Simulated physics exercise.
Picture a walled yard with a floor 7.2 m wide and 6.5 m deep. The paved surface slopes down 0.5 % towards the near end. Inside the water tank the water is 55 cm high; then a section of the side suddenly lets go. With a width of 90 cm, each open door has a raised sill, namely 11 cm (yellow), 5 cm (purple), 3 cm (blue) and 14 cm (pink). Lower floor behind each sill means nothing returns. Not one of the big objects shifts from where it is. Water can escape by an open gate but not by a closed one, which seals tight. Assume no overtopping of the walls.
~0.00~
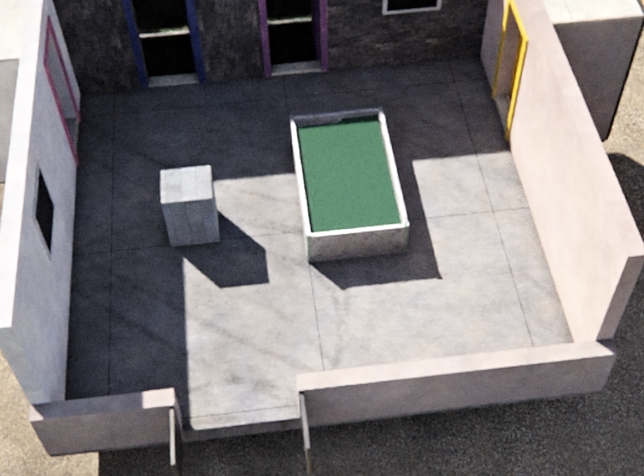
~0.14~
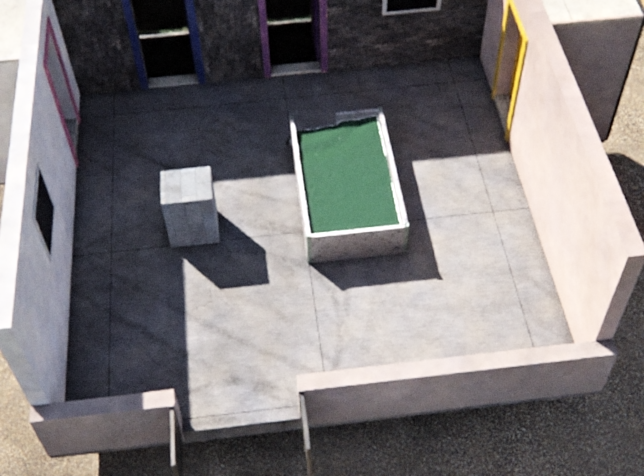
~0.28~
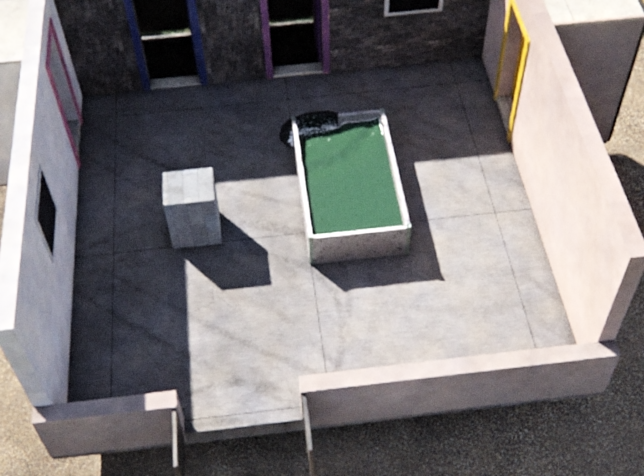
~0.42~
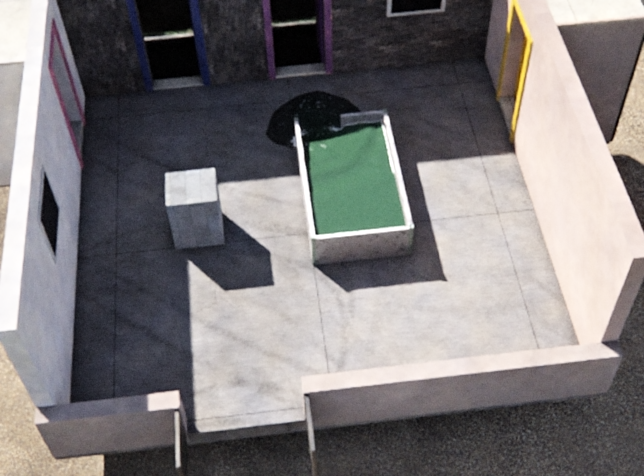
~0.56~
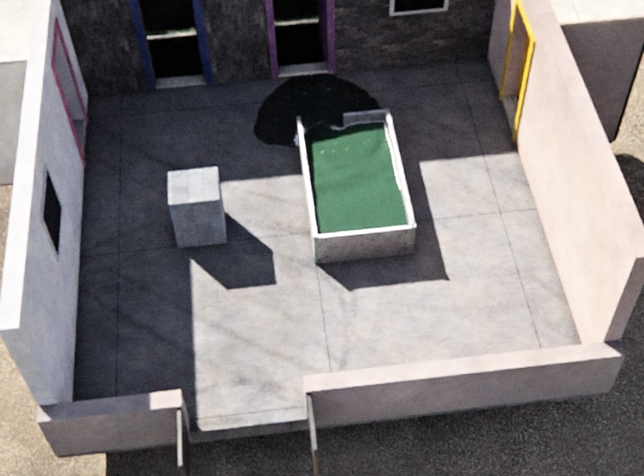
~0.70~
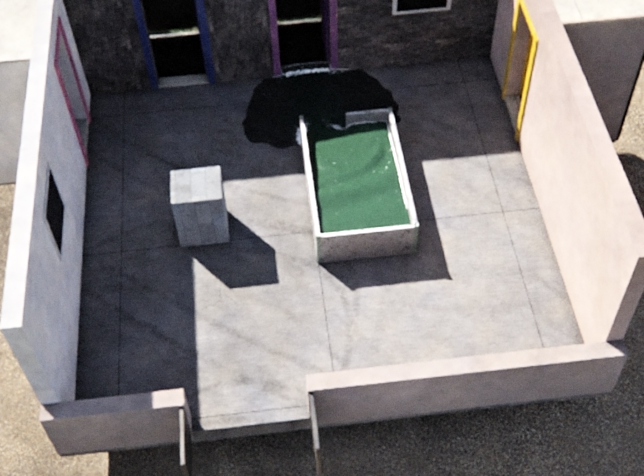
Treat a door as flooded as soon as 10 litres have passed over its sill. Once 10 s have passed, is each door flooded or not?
My prediction: Yellow door: Beneath the limit. Purple door: Above the limit. Blue door: Above the limit. Pink door: Beneath the limit.
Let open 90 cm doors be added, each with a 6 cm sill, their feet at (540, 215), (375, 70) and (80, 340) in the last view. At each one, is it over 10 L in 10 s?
Well, the first is on the low side, the second is on the high side, and the third is on the low side.
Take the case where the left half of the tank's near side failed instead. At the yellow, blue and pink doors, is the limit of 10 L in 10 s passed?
Result: Yellow limit not passed, blue limit not passed, pink limit not passed.
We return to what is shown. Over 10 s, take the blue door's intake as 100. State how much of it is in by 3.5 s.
Share: ~ 60 %.
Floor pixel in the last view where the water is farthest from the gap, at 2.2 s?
Roughly at pixel (91, 97).
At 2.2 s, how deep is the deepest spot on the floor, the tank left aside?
I'd put it at close to 23 cm.
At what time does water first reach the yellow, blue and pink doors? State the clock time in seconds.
Yellow = 2.8 s, blue = 1.4 s, pink = 2.8 s.
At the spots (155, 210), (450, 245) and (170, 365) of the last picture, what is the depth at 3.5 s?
Listed order: 0 / 0 / 0 cm.
After 1.4 s water covers 10 % of the floor and is deepest (24 cm) near (323, 133); yellow door not reached, purple door 11 cm at the sill, 66 L in, blue door not reached, pink door not reached.
After 2.2 s water covers 15 % of the floor and is deepest (23 cm) near (343, 72); yellow door not reached, purple door 15 cm at the sill, 165 L in, blue door 7 cm at the sill, 3 L in, pink door not reached.
After 3.5 s water covers 25 % of the floor and is deepest (16 cm) near (324, 74); yellow door 7 cm at the sill, 0 L in, purple door 15 cm at the sill, 297 L in, blue door 6 cm at the sill, 12 L in, pink door 11 cm at the sill, 0 L in.
After 6.0 s water covers 45 % of the floor and is deepest (13 cm) near (304, 76); yellow door 5 cm at the sill, 0 L in, purple door 13 cm at the sill, 409 L in, blue door 4 cm at the sill, 18 L in, pink door 7 cm at the sill, 0 L in.
After 10.0 s water covers 70 % of the floor and is deepest (8 cm) near (295, 84); yellow door 4 cm at the sill, 0 L in, purple door 8 cm at the sill, 463 L in, blue door 3 cm at the sill, 20 L in, pink door 5 cm at the sill, 0 L in.
